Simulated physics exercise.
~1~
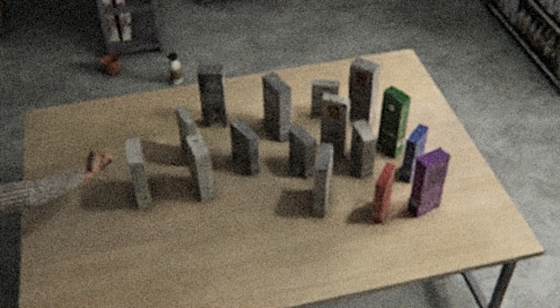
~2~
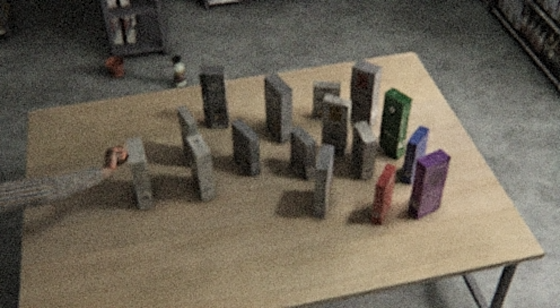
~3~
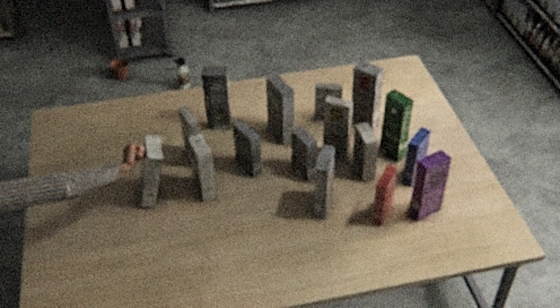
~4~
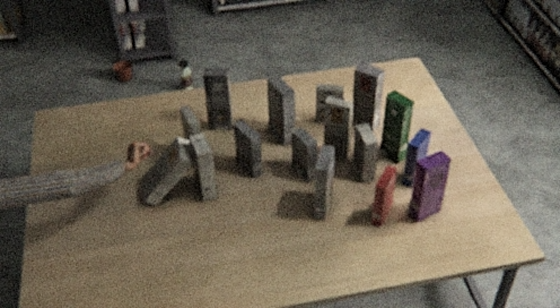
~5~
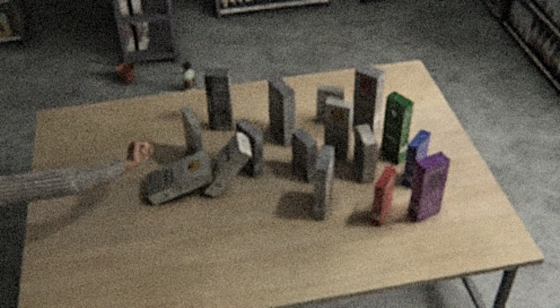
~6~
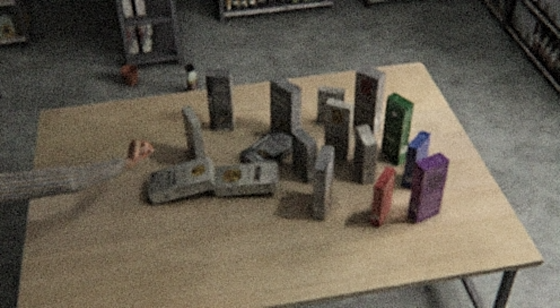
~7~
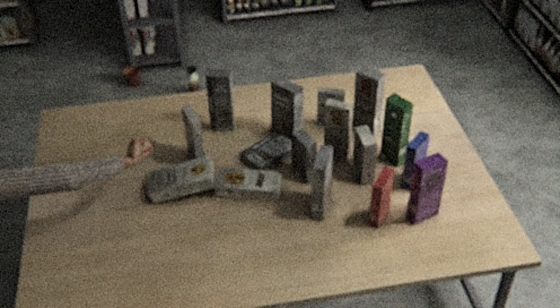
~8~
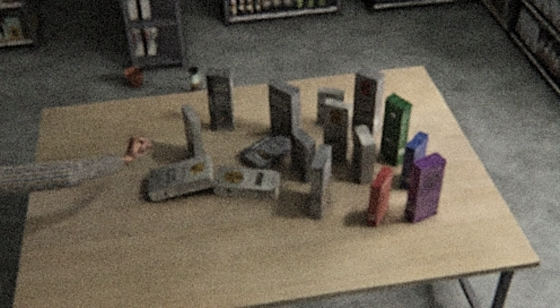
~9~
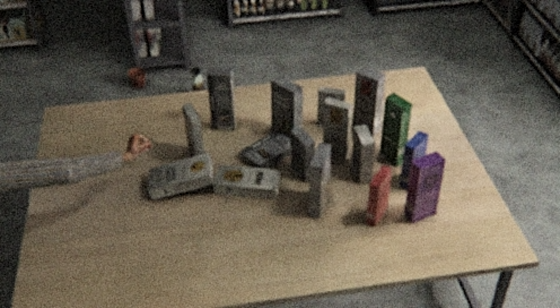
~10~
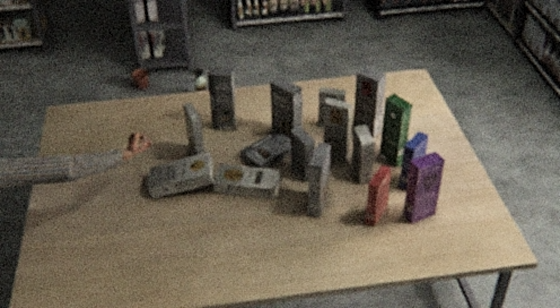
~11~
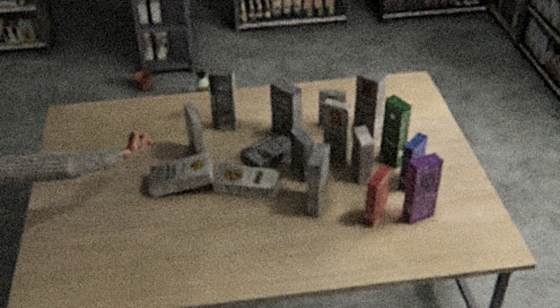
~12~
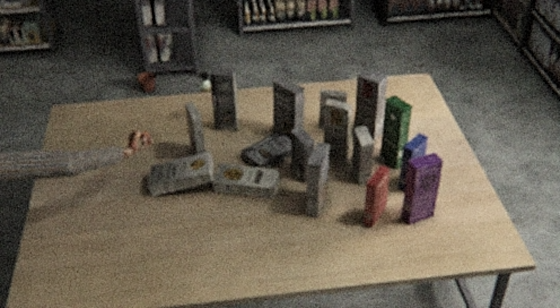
A hand reaches in from the left and pushes the nearest upright grey box on a wooden table crowded with standing boxes. The box tips to the right and leans against a second grey box, then drops onto its side. The second box topples in turn and knocks over a third grey one just beyond it. There the fall stops, and the hand hovers near the fallen boxes while the view drifts slowly sideways. Three grey boxes end up lying flat, while the others, including the green, blue, red and purple ones at the right, remain standing.
